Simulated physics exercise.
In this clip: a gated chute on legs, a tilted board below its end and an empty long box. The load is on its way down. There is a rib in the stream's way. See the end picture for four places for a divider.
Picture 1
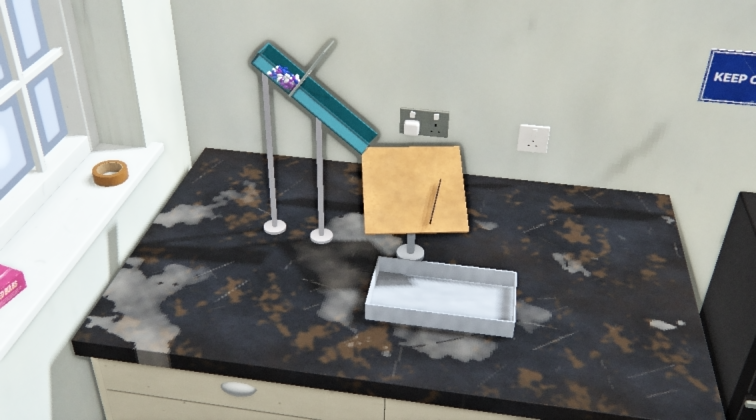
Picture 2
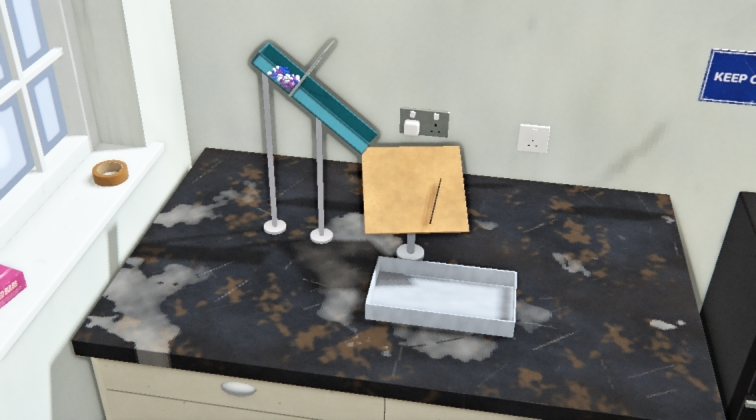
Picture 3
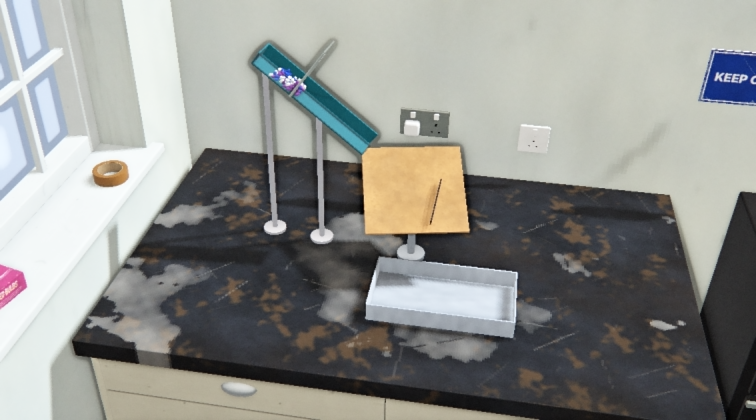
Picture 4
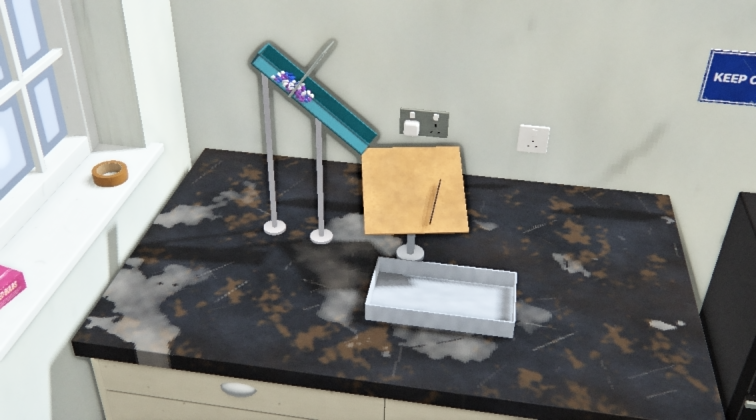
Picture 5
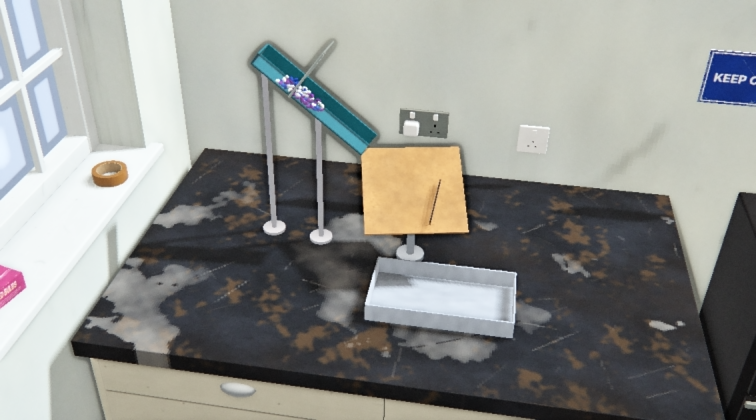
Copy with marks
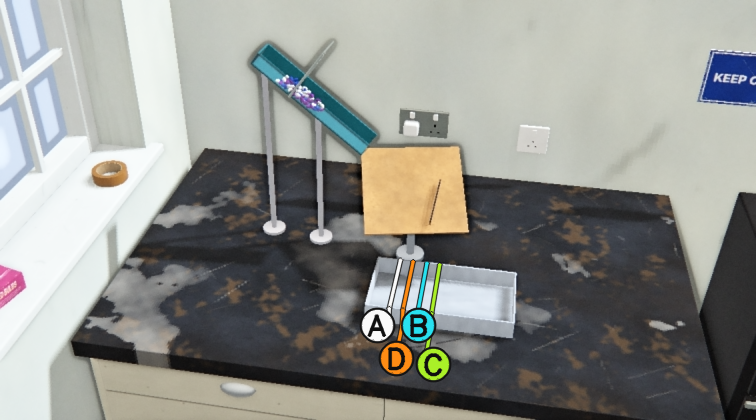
The video shows a teal chute on legs above a tilted tan board with a thin rib and an empty pale box on a dark countertop, as small purple and white pieces slide a short way down the chute toward the right.
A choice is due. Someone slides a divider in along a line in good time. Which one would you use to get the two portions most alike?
Line B does it best.
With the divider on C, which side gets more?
Left.
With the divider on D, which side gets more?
The right side.
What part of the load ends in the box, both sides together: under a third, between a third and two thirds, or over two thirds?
About that: Over two thirds.
On the marked copy, line A crosses the front rim at (389, 307); line B crosses the front rim at (417, 311); line C crosses the front rim at (431, 312); line D crosses the front rim at (403, 309).
For line A, of what is caught, none on the left of the divider, all on the right.
For line B, of what is caught, about half on the left of the divider, about half on the right.
For line C, of what is caught, nearly all on the left of the divider, a small part on the right.
For line D, of what is caught, a stray few on the left of the divider, nearly all on the right.
